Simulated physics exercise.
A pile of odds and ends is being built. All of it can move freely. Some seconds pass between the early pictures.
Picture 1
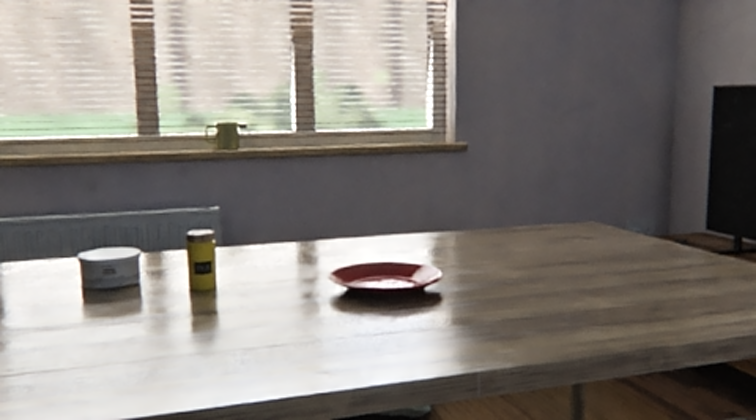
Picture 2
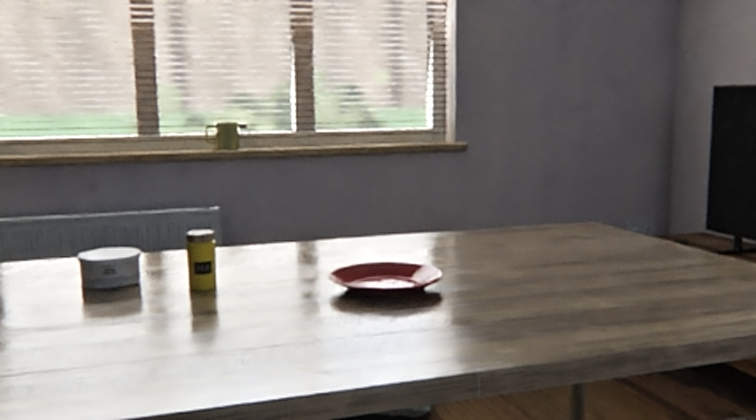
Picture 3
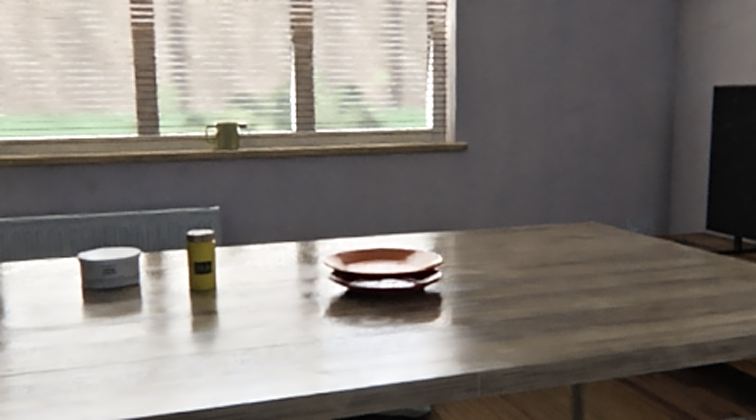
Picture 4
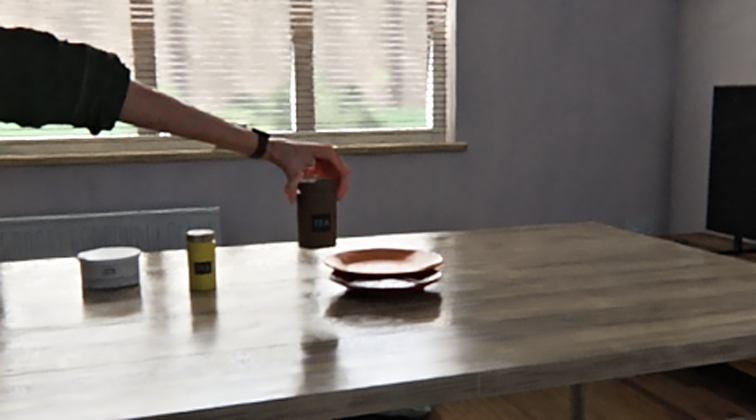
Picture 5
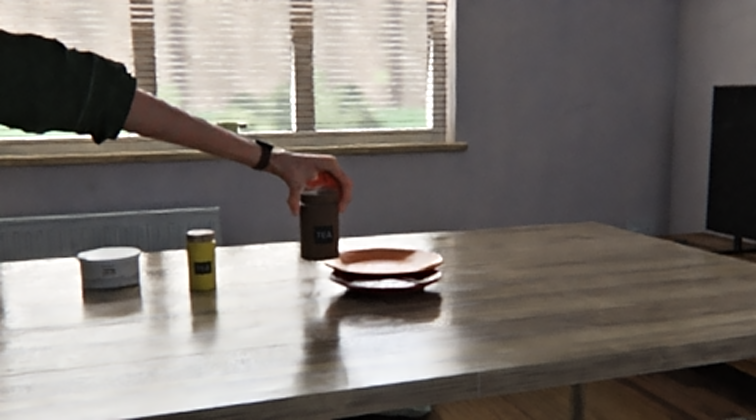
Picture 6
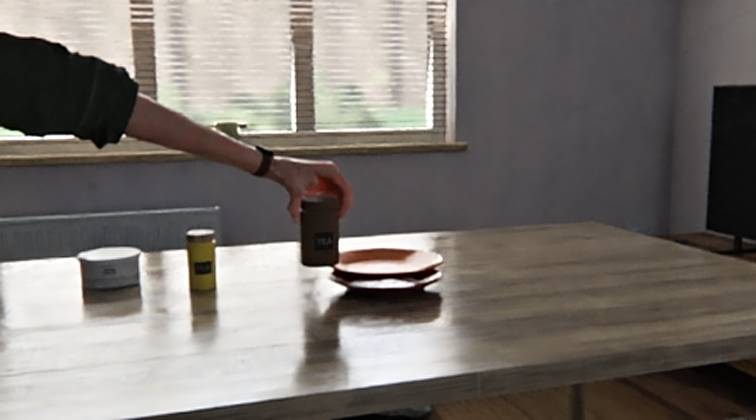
A red plate lies near the middle of a grey-brown wooden table, seen from slightly above by a still camera in a room with a blind-covered window behind. A white container and a yellow jar stand to its left, and a green pot sits on the sill. An orange plate appears on the red one, then a hand reaches from the left and lowers a brown jar beside them, still gripping it.
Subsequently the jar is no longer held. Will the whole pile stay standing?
The build does not stay upright.
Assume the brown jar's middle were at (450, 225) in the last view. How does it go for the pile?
After that, the pile falls over.
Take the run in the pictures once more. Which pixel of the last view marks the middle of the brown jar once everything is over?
Close to pixel (272, 277).
Then, 0.36 s on from there, brown jar now fallen.
Then, 0.72 s on from there, nothing new.
In the end, fallen, brown jar; the other 4 unmoved. At the end, from the last picture's camera, brown jar near (272, 277). The pile gives way.
